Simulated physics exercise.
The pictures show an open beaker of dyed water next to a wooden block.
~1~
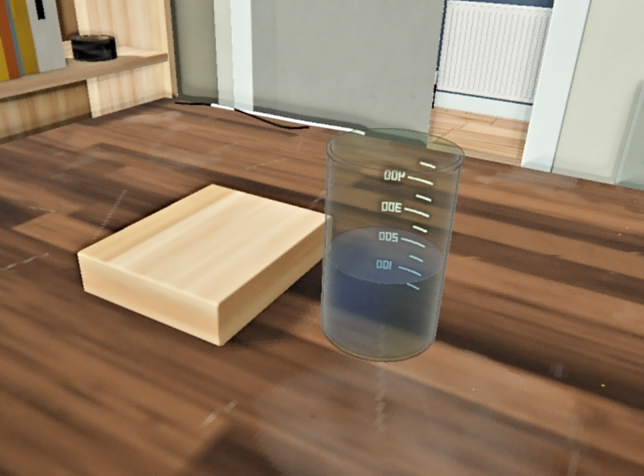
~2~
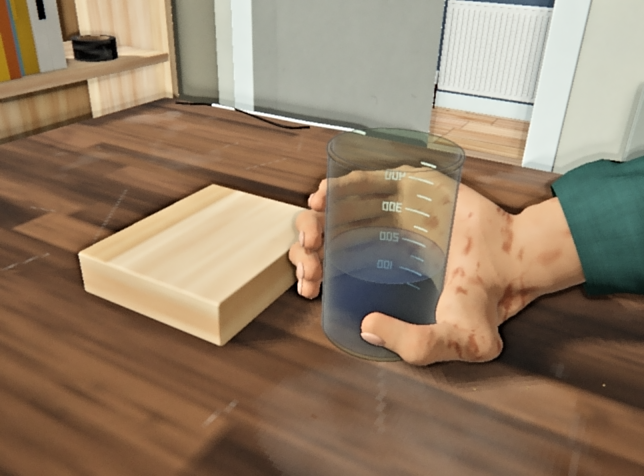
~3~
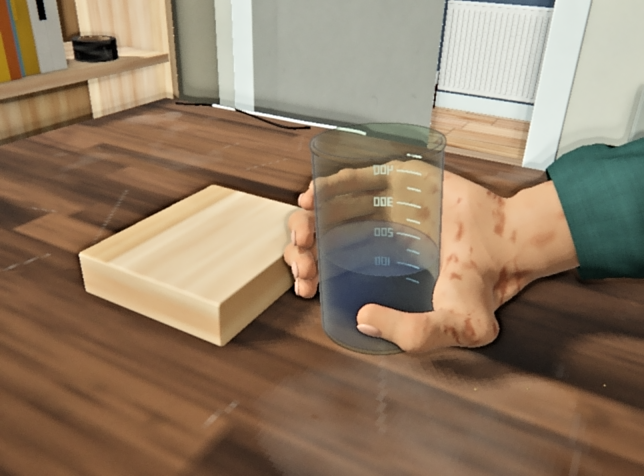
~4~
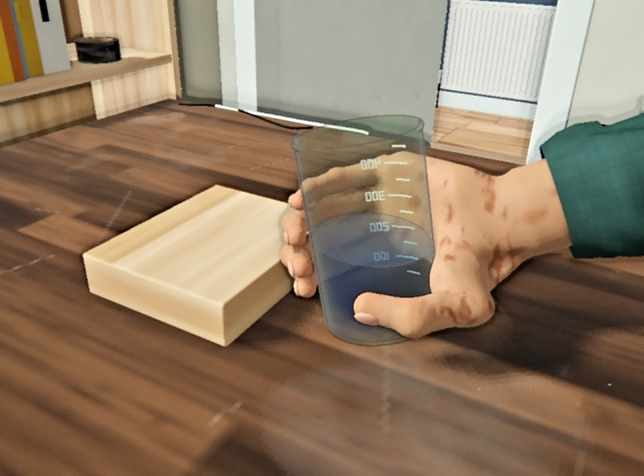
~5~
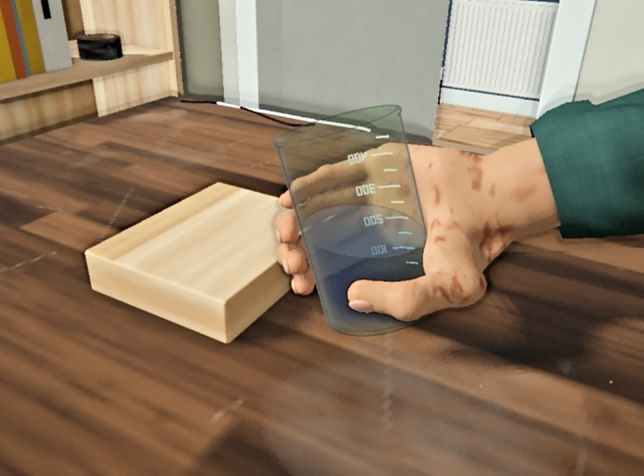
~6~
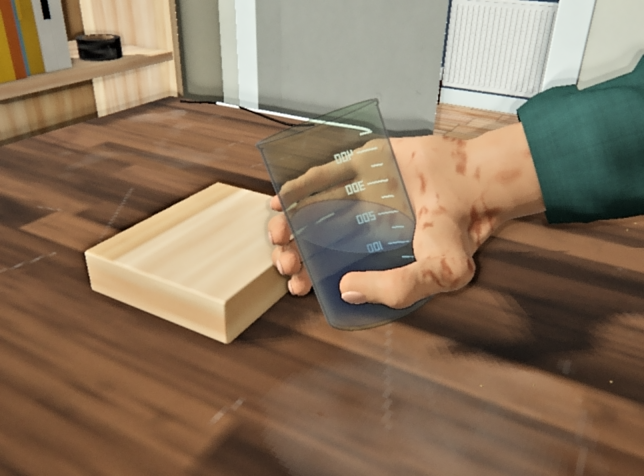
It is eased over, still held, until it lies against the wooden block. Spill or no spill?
As it turns out, it keeps it all in.
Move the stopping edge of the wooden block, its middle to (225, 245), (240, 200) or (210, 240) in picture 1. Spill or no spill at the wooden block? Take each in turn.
As listed: Spills, copes, leaks.
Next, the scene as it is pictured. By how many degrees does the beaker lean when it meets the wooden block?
Near 45 degrees.
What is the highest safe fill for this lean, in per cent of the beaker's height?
Roughly 70 per cent.
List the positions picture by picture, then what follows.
It stands upright; beaker (386, 241) about half full, in the first frame.
A hand takes hold; beaker about half full, surface at (385, 254); wooden block (217, 251), in the second frame.
Tipping on its foot; beaker (378, 235) about half full, in the third frame.
The top moves towards the wooden block; beaker about half full, surface at (371, 239); wooden block (221, 252), in the fourth frame.
On the way over; beaker (360, 217) about half full, in the fifth frame.
It is leaning; beaker (350, 213) tipped 25°; wooden block (222, 249), in the sixth frame.
Shortly, the beaker leans by about 35°; none is lost.
Then, the beaker leans by about 45°; none is lost.
At the finish, the beaker leans by about 45°, against the wooden block; none is lost.
